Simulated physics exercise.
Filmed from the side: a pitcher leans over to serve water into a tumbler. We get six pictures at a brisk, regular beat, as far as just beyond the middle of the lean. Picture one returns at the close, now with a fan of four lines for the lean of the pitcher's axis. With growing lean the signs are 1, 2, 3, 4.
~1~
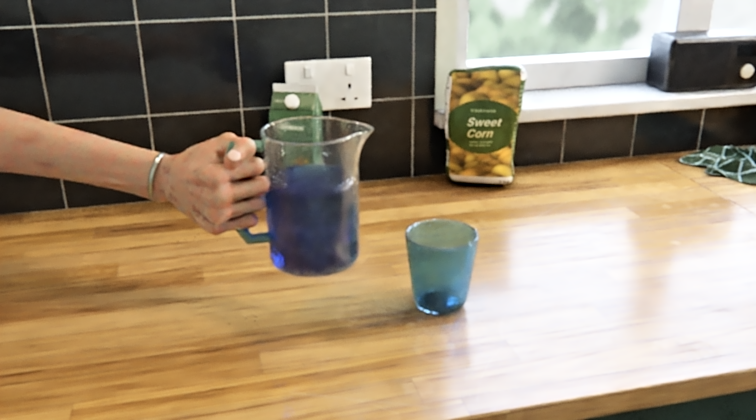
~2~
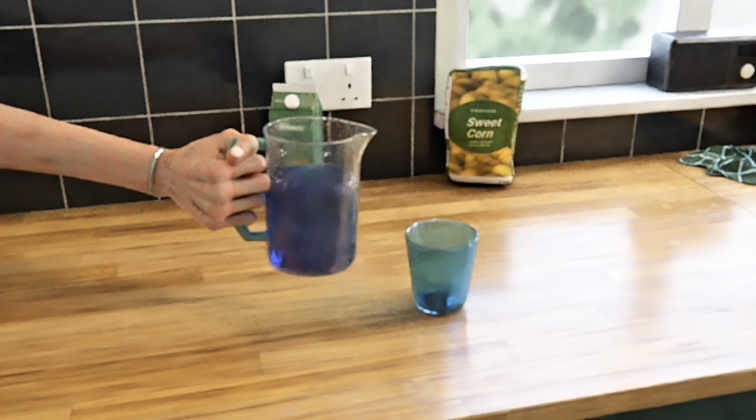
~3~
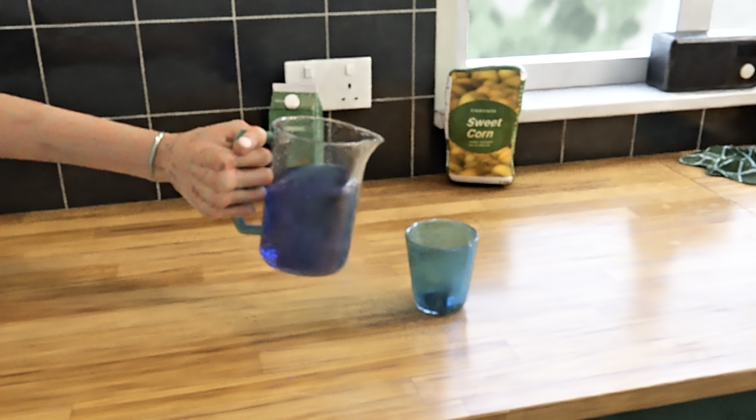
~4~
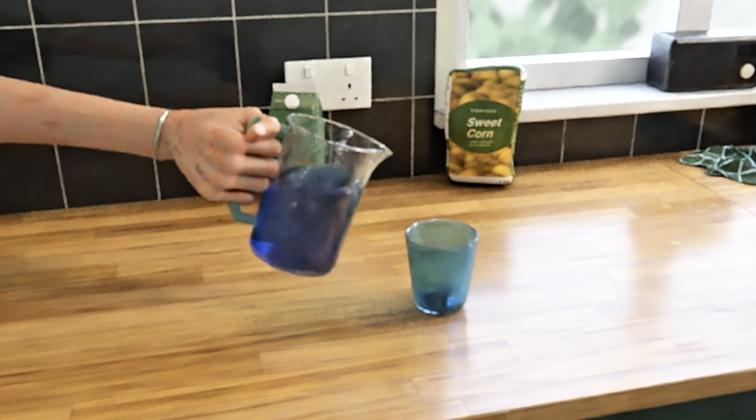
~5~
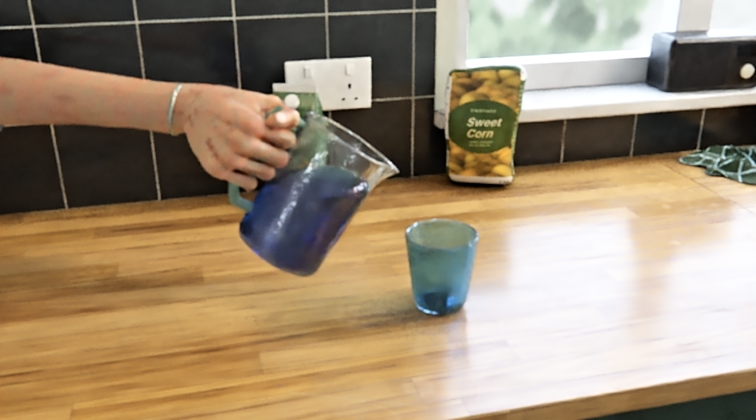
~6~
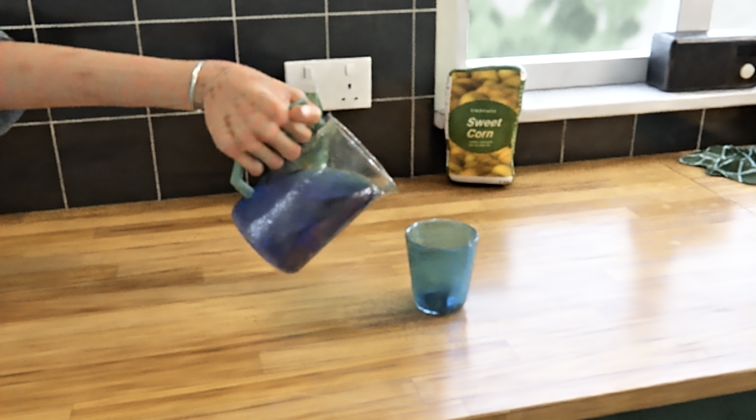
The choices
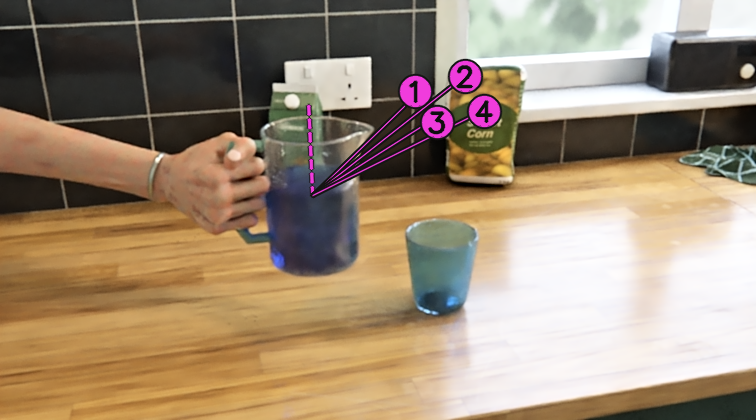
A kitchen with a wooden worktop and black wall tiles is seen from the side, slightly above, by a still camera. A hand from the left holds a clear pitcher of blue water by its handle, with a blue tumbler to its right and a green carton, sweet corn bag and white socket behind. The hand tilts the pitcher steadily rightward, from upright to a steep lean, and no water leaves it.
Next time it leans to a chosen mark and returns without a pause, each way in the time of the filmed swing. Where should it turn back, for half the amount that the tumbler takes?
Tilt 4 does it best.
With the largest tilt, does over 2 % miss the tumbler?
No.
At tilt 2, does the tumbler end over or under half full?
Under.
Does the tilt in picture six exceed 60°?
No, it does not.
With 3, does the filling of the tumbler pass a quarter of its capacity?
Yes, it does.
In magenta, 1 at (404, 106); 2 at (451, 86); 3 at (420, 127); 4 at (468, 117).
With 1, the tumbler ends with about 7 % of what it can hold.
With 2, the tumbler ends with about 17 % of what it can hold.
With 3, the tumbler ends with about 33 % of what it can hold.
With 4, the tumbler ends with about 53 % of what it can hold.
